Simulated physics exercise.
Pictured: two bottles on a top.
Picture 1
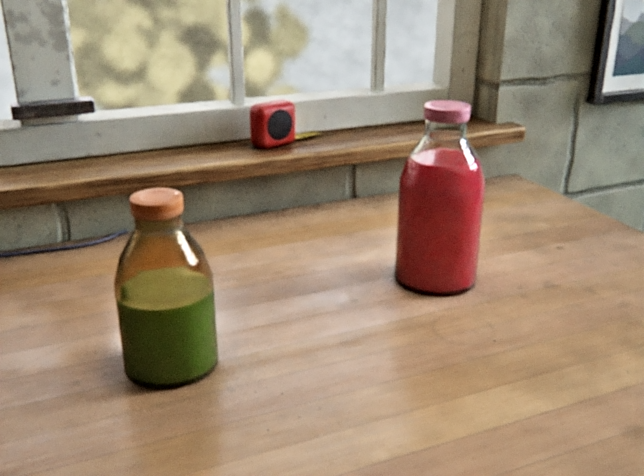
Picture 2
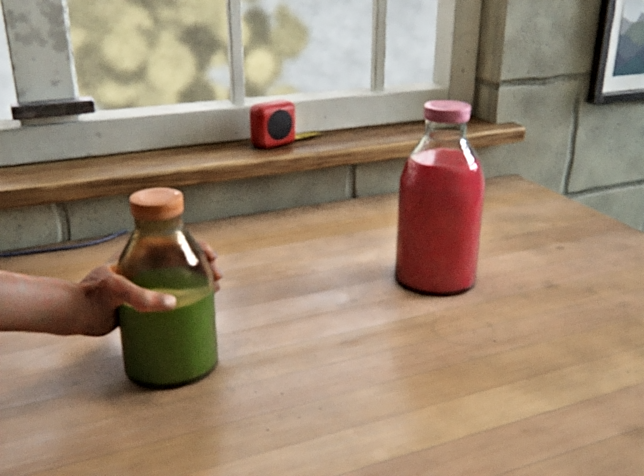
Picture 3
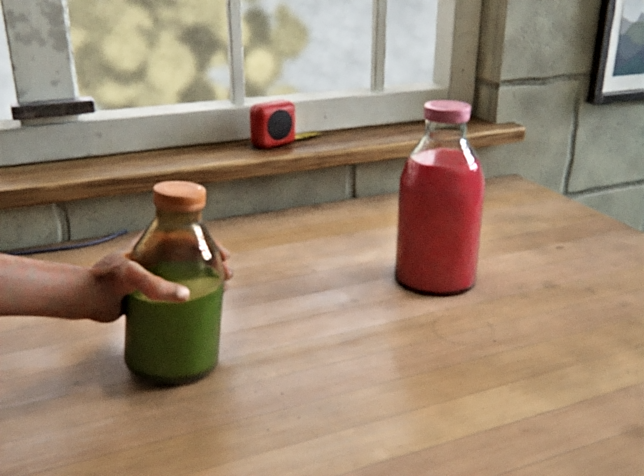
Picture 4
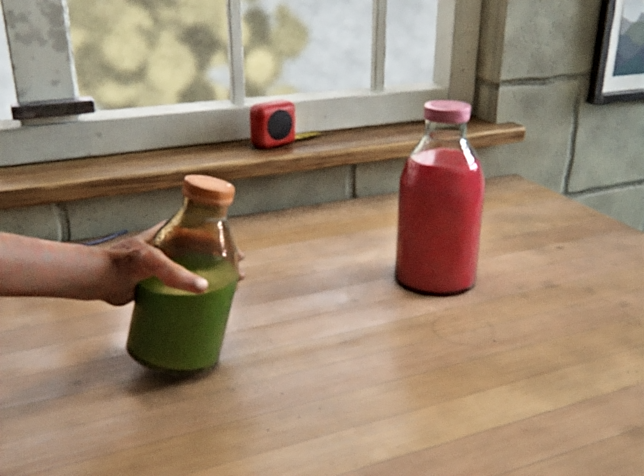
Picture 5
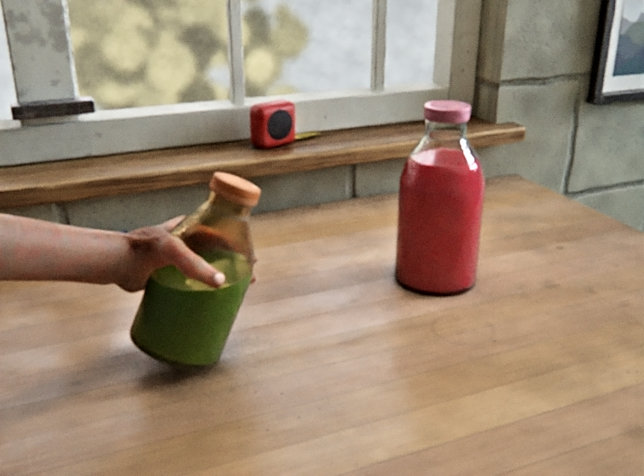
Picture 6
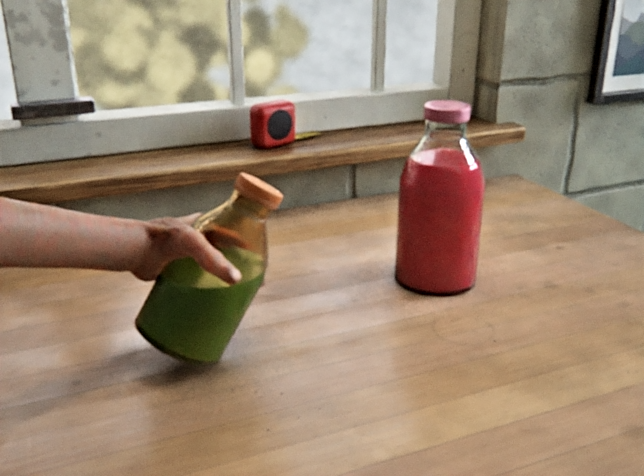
The clip shows two capped bottles on a wooden table, one green and one red; a hand reaches in from the left, grasps the green bottle and tilts it to the right while the red bottle stays still.
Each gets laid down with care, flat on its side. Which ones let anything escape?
Left bottle: Nothing escapes; right bottle: Nothing escapes.
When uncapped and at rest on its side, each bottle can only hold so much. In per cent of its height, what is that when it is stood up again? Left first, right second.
Roughly 18 percent, then 18 percent.
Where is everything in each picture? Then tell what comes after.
The first picture shows both stand upright; left bottle (164, 282) about half full, capped; right bottle (441, 195) about three quarters full, capped.
The second picture shows a hand takes the left bottle; left bottle about half full, surface at (165, 289); right bottle about three quarters full, surface at (444, 158).
In the third picture, the left bottle is being lowered; left bottle (176, 275) about half full; right bottle (441, 195) about three quarters full.
In the fourth picture, the left bottle is being lowered; left bottle about half full, surface at (190, 275); right bottle about three quarters full, surface at (444, 158).
In the fifth picture, the left bottle is being lowered; left bottle (206, 264) tipped 25°; right bottle (441, 195) about three quarters full.
In the sixth picture, the left bottle is being lowered; left bottle (220, 263) tipped 30°, capped; right bottle about three quarters full, surface at (444, 158), capped.
A moment on, the left bottle is nearly down; left bottle, all still inside.
Further on, the left bottle lies flat; left bottle, all still inside.
When it is over, both lie flat; left bottle, all still inside; right bottle, all still inside.
